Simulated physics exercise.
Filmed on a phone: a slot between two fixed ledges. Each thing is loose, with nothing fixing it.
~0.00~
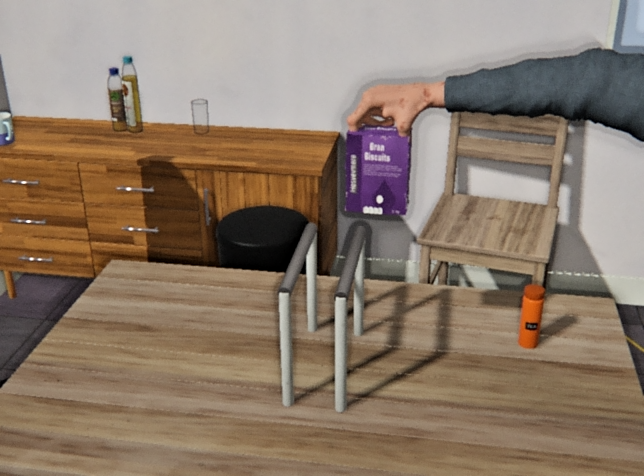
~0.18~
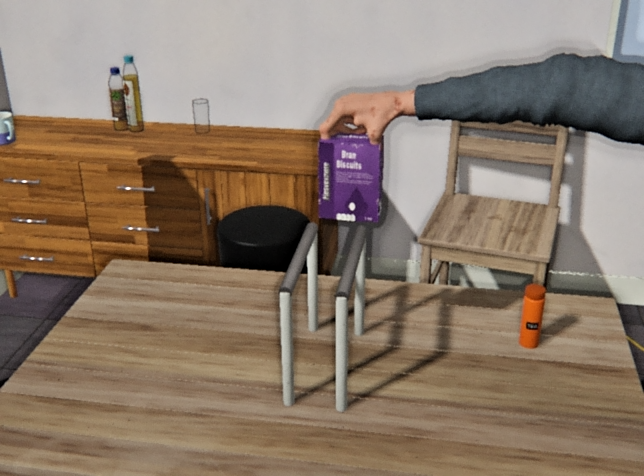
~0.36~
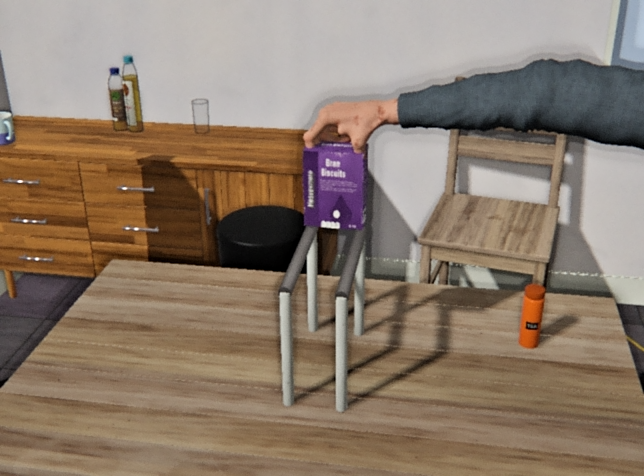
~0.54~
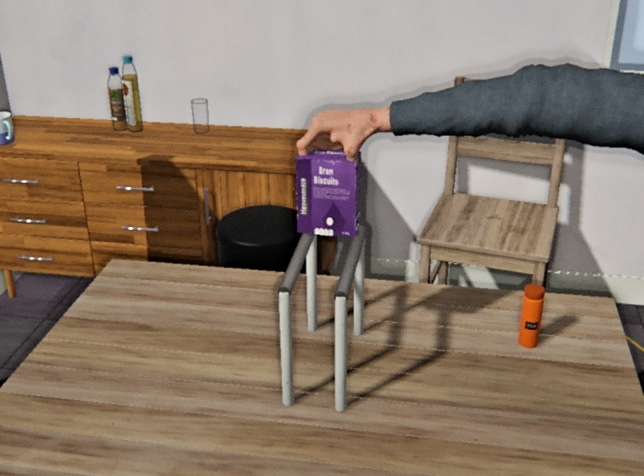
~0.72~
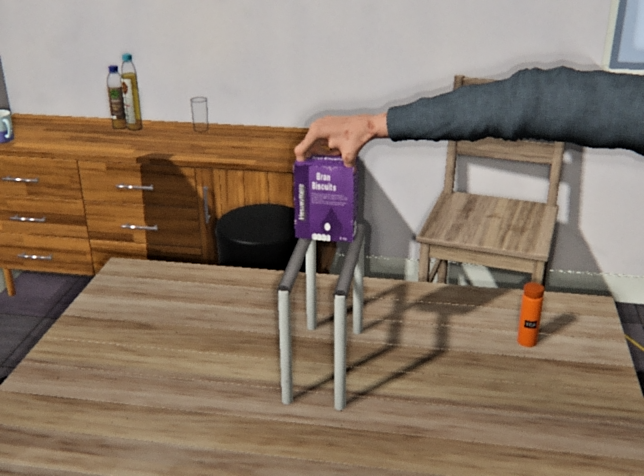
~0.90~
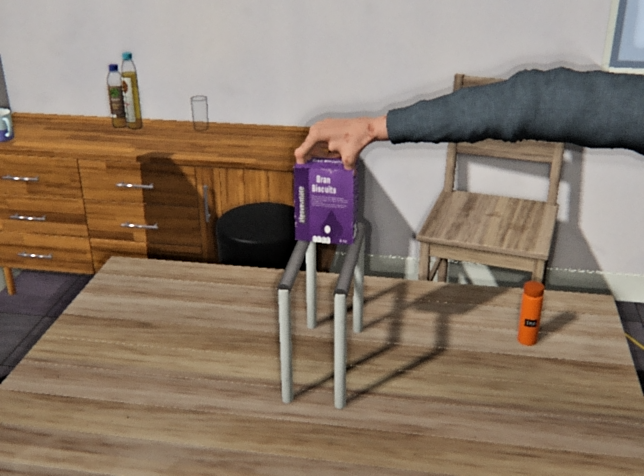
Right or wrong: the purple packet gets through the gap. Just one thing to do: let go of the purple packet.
Wrong.
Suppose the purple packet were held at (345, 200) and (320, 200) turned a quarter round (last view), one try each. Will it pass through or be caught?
Try 1: Stuck. Try 2: Falls through.
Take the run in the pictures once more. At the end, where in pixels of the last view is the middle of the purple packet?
Pretty much around (327, 216), I'd say.
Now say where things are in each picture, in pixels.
The first frame shows being brought over the gap; purple packet (379, 170); orange shaker (532, 317).
The second frame shows being brought over the gap; purple packet (351, 177); orange shaker (532, 317).
The third frame shows being brought over the gap; purple packet (336, 185); orange shaker (532, 317).
The fourth frame shows being brought over the gap; purple packet (329, 192); orange shaker (531, 316).
The fifth frame shows being brought over the gap; purple packet (326, 198); orange shaker (531, 315).
The sixth frame shows held still over the gap; purple packet (327, 200); orange shaker (531, 314).
Around 1.10 s, purple packet displaced a little near (327, 215).
Around 1.40 s, purple packet resting near (325, 215).
Finally (1.9 s), both still in place. Final places as the last picture's camera would see them, purple packet near (327, 216). The packet lodges.
